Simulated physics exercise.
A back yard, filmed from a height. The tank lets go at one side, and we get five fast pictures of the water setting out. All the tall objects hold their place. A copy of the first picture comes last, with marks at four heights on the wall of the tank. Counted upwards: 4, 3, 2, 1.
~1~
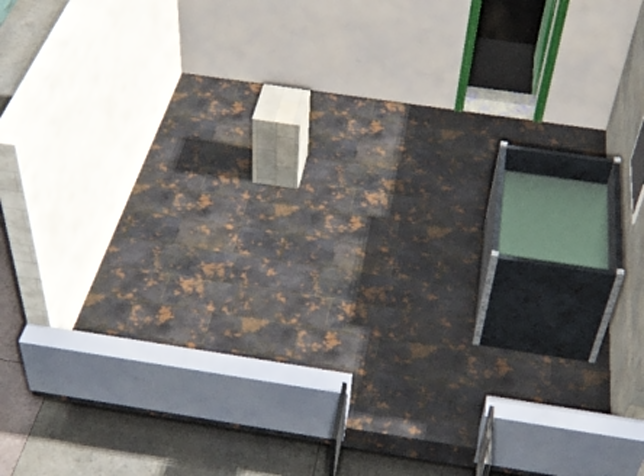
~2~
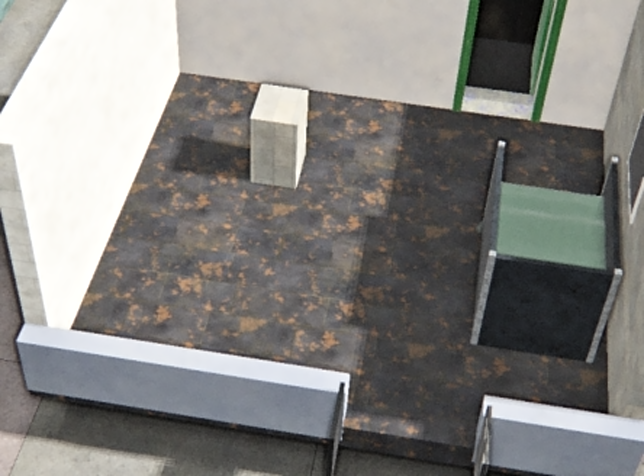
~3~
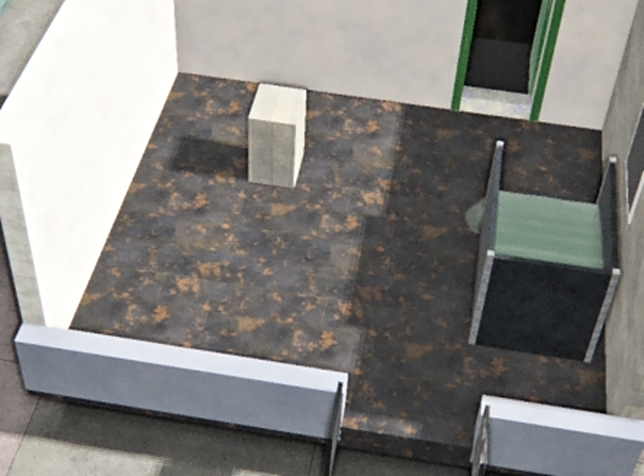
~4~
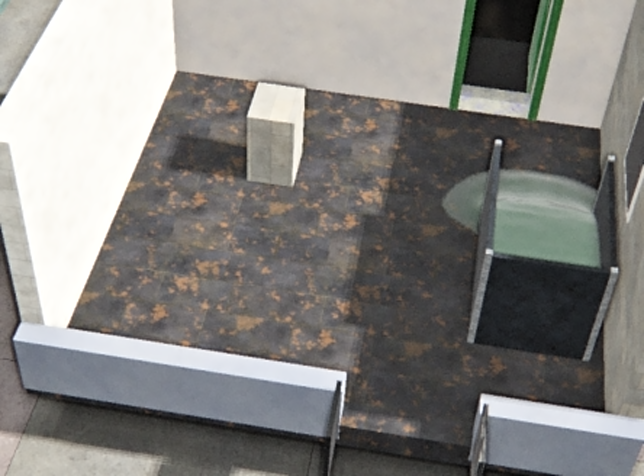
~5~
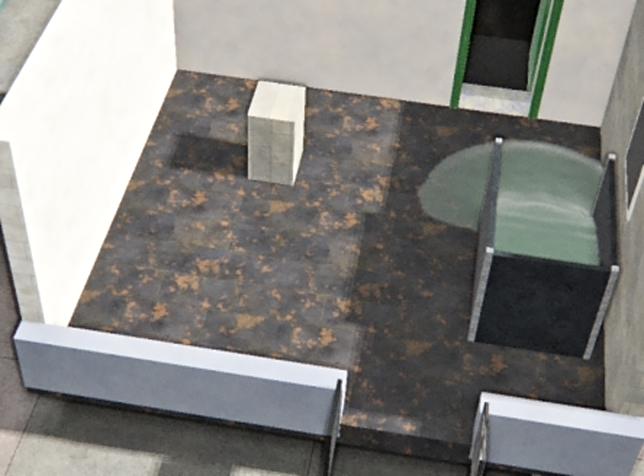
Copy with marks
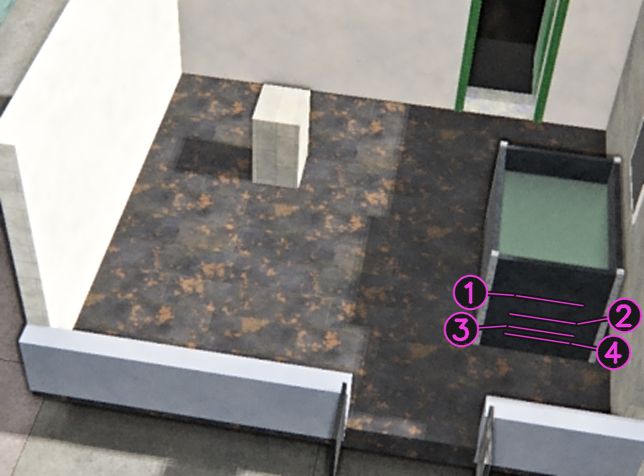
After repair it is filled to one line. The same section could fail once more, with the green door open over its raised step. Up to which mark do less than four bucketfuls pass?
Go for 2.
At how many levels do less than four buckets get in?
Three of the four.
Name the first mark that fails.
It is 1.
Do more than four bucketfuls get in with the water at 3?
No.
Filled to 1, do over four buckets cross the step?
Yes, it does.
On the marked copy, 1 at (548, 300); 2 at (543, 318); 3 at (540, 331); 4 at (538, 338); from the bottom up 4, 3, 2, 1.
Choosing 1, about 11 bucketfuls get in.
Choosing 2, a bucket or two gets in.
Choosing 3, nothing gets over.
Choosing 4, nothing gets over.
